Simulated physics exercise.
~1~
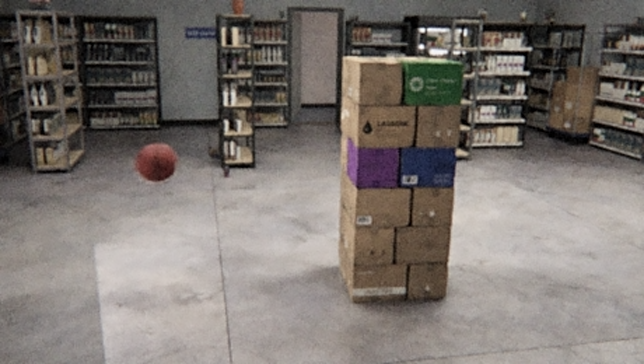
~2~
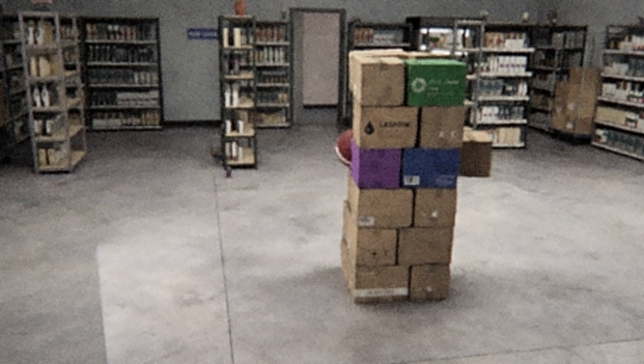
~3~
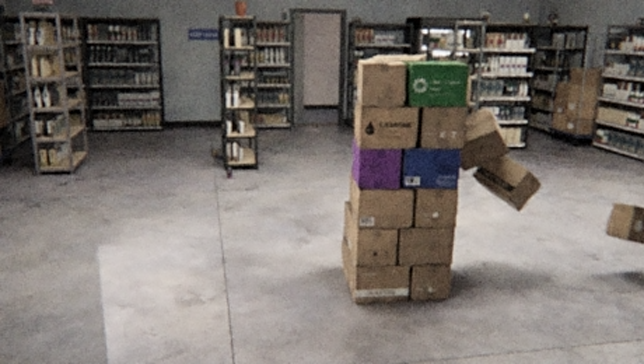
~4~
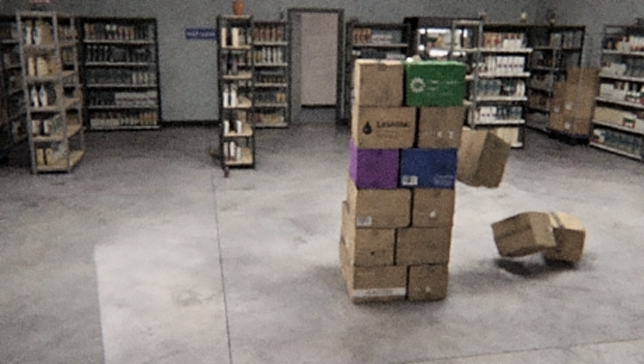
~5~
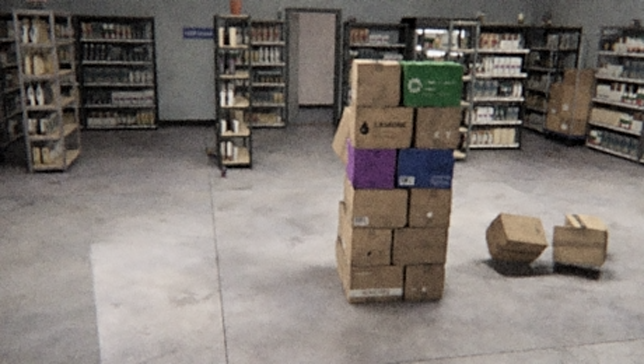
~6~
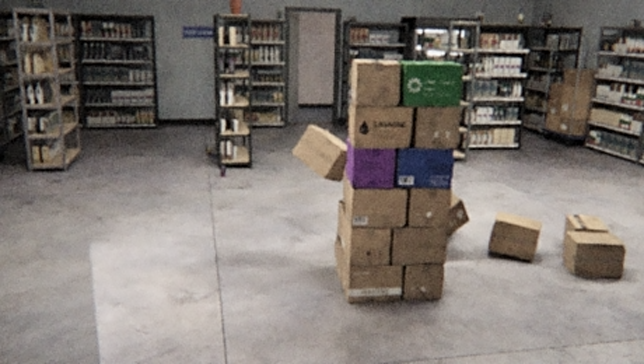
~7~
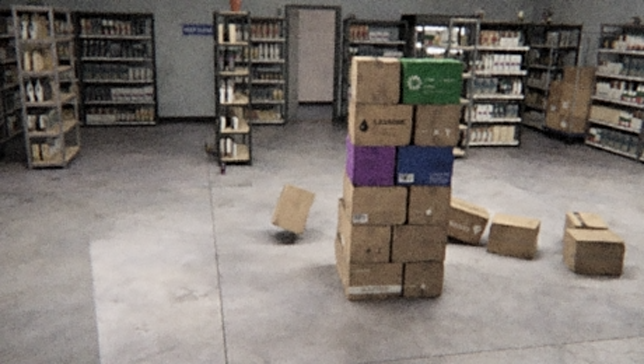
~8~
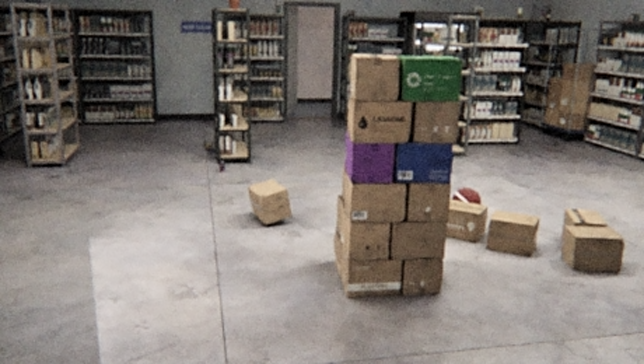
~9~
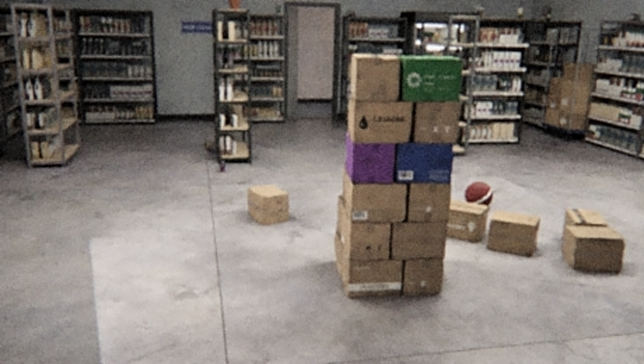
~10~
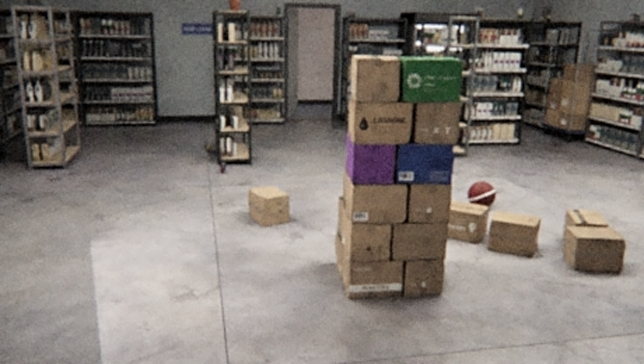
In a storeroom lined with stocked shelves, seen from a slightly swaying camera, a tall tower of brown cartons stands on a grey concrete floor, with a green carton at the top right and a purple and a blue one side by side below. A red ball flies in from the left and strikes the tower's upper part, passing behind the purple carton. Cartons burst out to the right and tumble to the floor, then another drops off the left side. The ball reappears low behind the tower and rolls slightly right beside the fallen cartons. The tower's front stays standing, its coloured cartons in place.
